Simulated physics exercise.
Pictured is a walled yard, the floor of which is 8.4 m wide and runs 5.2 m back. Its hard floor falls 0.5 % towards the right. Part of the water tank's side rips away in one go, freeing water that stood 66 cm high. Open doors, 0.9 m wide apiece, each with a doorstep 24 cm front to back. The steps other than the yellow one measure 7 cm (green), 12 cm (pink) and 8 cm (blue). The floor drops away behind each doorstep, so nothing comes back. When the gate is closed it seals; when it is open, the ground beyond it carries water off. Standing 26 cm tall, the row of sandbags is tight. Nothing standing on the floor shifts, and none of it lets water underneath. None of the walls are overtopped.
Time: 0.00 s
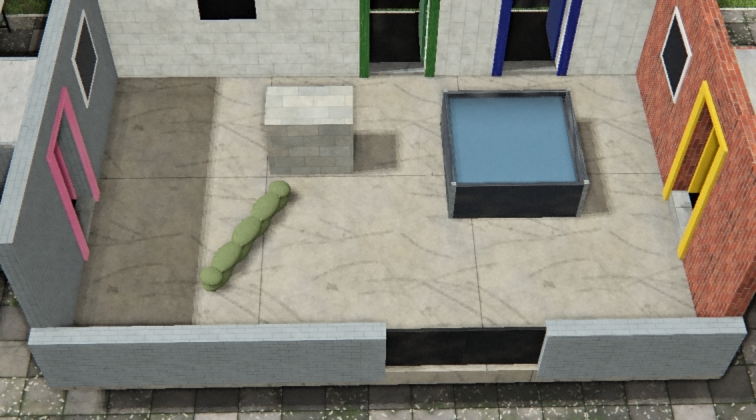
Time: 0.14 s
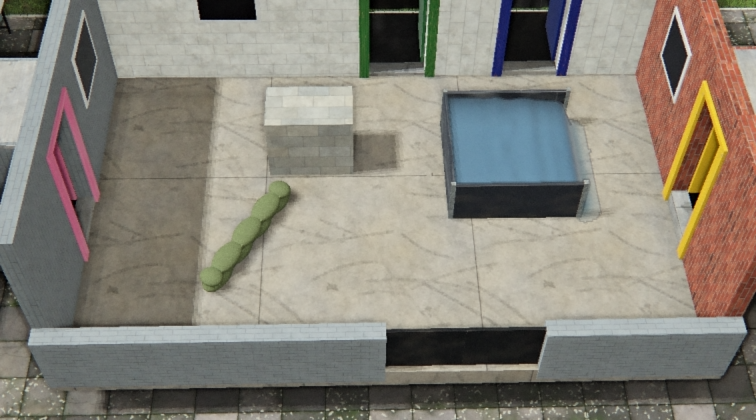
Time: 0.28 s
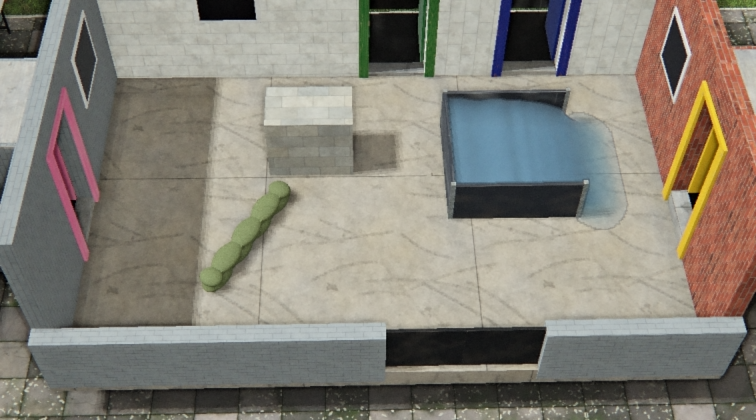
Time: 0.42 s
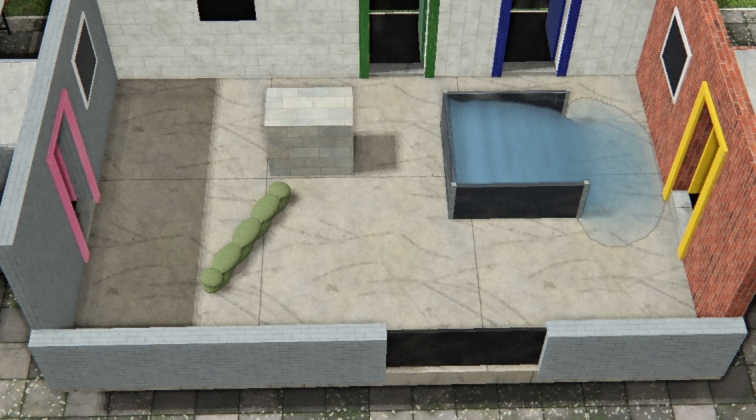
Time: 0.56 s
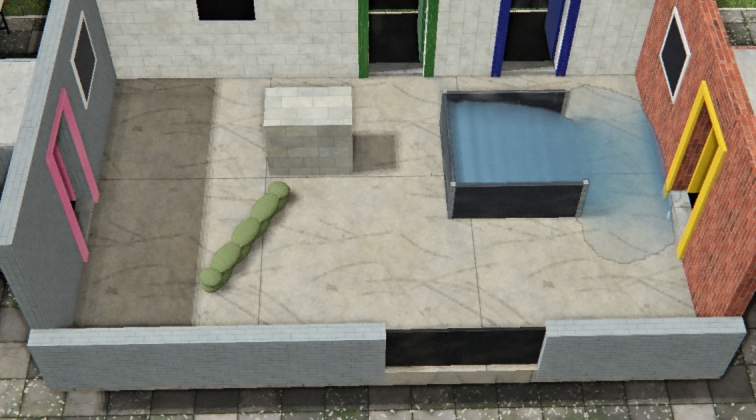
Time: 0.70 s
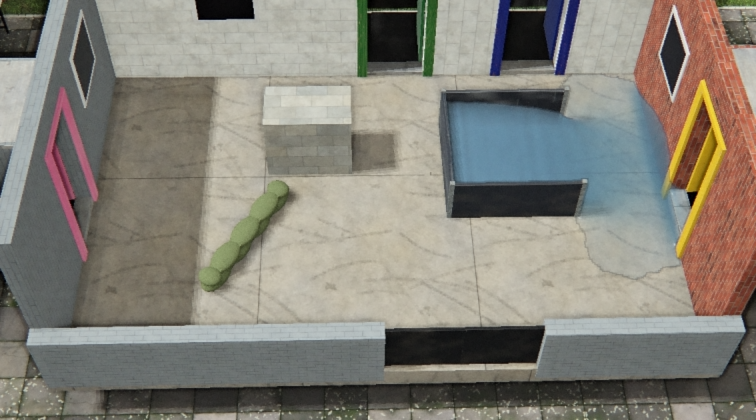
Water pours out through the open right side of a dark-walled tank in a walled yard, spreads across the pale floor towards the brick wall, and reaches the yellow-framed doorway, while the pale block and green hedge stay still.
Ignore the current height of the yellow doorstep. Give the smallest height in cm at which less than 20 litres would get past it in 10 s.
Close to 28 cm is just enough.
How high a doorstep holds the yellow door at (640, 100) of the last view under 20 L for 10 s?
It needs about 30 cm.
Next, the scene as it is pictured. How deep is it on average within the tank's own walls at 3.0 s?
About 12 cm.
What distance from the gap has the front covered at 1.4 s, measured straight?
Around 3.4 m from the gap.
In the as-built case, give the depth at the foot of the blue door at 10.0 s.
It works out to about 4.5 centimetres deep.
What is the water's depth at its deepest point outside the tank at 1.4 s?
I'd estimate roughly 52 cm.
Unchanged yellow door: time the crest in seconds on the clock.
At roughly 1.4 s.
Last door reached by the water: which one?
The answer is the pink door.
After 1.4 s water covers 15 % of the floor, deepest (52 cm) near (629, 79); 34 cm at the yellow door, 12 litres in over its 25 cm doorstep.
After 3.0 s water covers 35 % of the floor, deepest (28 cm) near (696, 350); 17 cm at the yellow door, 34 litres in over its 25 cm doorstep.
After 10.0 s water covers 95 % of the floor, deepest (10 cm) near (274, 357); 7 cm at the yellow door, 34 litres in over its 25 cm doorstep.
At the yellow door as built, the water arrived by 0.6 s and peaked near 34 cm at 1.4 s.
Run again over the same 10 s with other heights there, 36 litres in over 25 cm, 6 litres over 33.5 cm. The limit of 20 litres is kept from about 28 cm up.
